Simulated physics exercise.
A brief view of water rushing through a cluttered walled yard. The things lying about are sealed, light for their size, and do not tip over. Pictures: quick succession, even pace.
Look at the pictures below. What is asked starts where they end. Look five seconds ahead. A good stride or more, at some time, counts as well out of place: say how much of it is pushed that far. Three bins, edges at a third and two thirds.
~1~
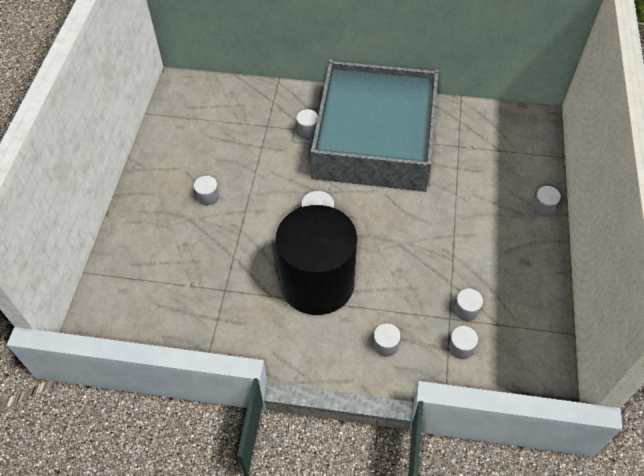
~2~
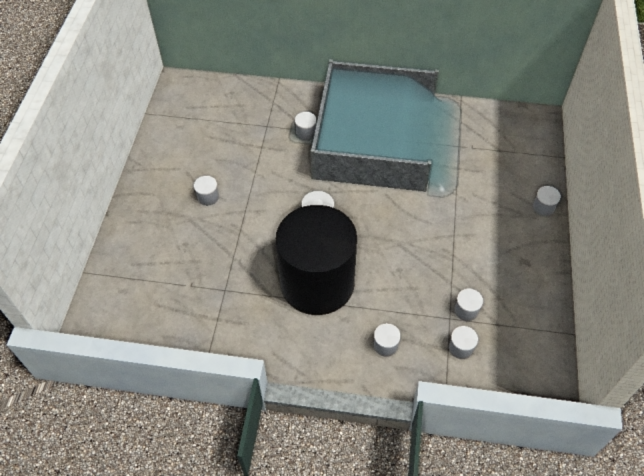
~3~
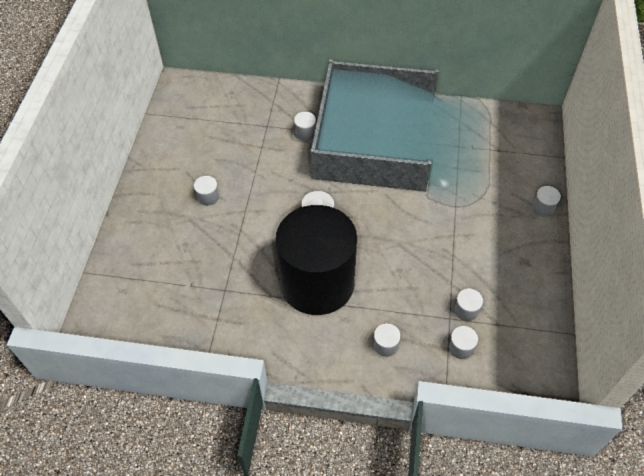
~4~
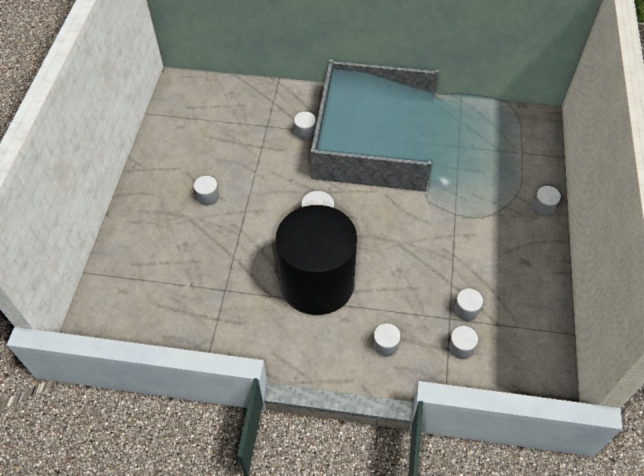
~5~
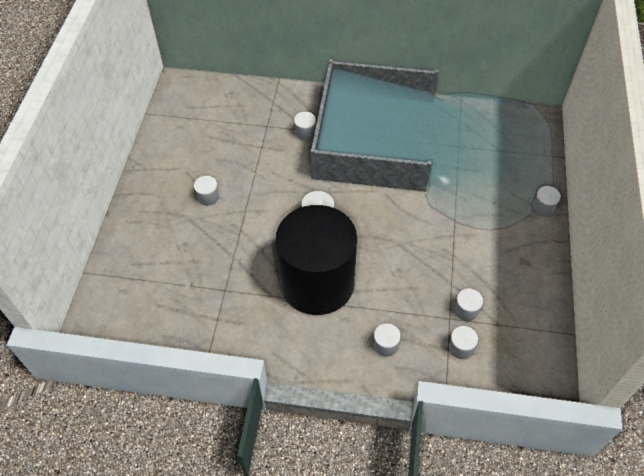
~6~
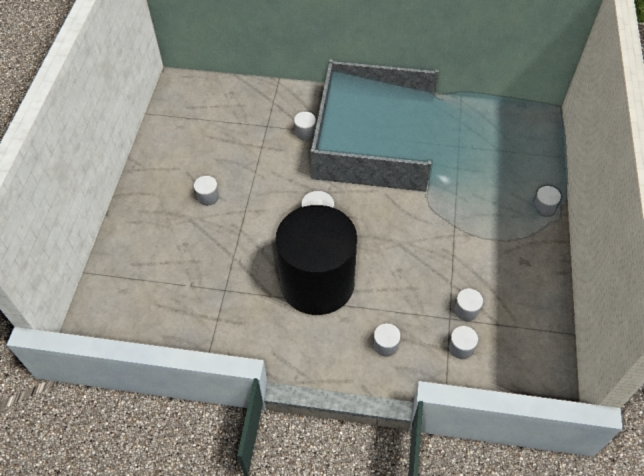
That share lands between a third and two thirds.
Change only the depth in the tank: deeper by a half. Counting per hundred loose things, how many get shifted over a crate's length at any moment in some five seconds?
60 per cent or so.
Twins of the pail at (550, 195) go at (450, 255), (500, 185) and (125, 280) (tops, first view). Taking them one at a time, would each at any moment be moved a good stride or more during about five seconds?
In order: Shoved clear, shoved clear, then hardly budges.
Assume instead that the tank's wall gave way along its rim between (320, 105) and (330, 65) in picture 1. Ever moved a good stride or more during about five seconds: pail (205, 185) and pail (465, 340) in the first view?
Lab note - in sequence: Made it that far; never that far.
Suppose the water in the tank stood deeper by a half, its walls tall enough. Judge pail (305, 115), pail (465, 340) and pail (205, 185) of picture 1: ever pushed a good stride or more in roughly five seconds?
Well, one by one: Not carried that far, carried that far, not carried that far.
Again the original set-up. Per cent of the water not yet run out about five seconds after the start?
That comes to roughly 96 parts in a hundred.
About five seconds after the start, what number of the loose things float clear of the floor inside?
I get 2.
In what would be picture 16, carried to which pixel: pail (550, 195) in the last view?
It should be near (539, 304).
A moment on, 0 of 7 are well off their spots; 1 afloat.
Next, 1 of 7 are well off their spots; 1 afloat.
Later, 2 of 7 are well off their spots; 0 afloat.
In the end, 4 of 7 are well off their spots, and 4 have been at some point; 2 afloat.
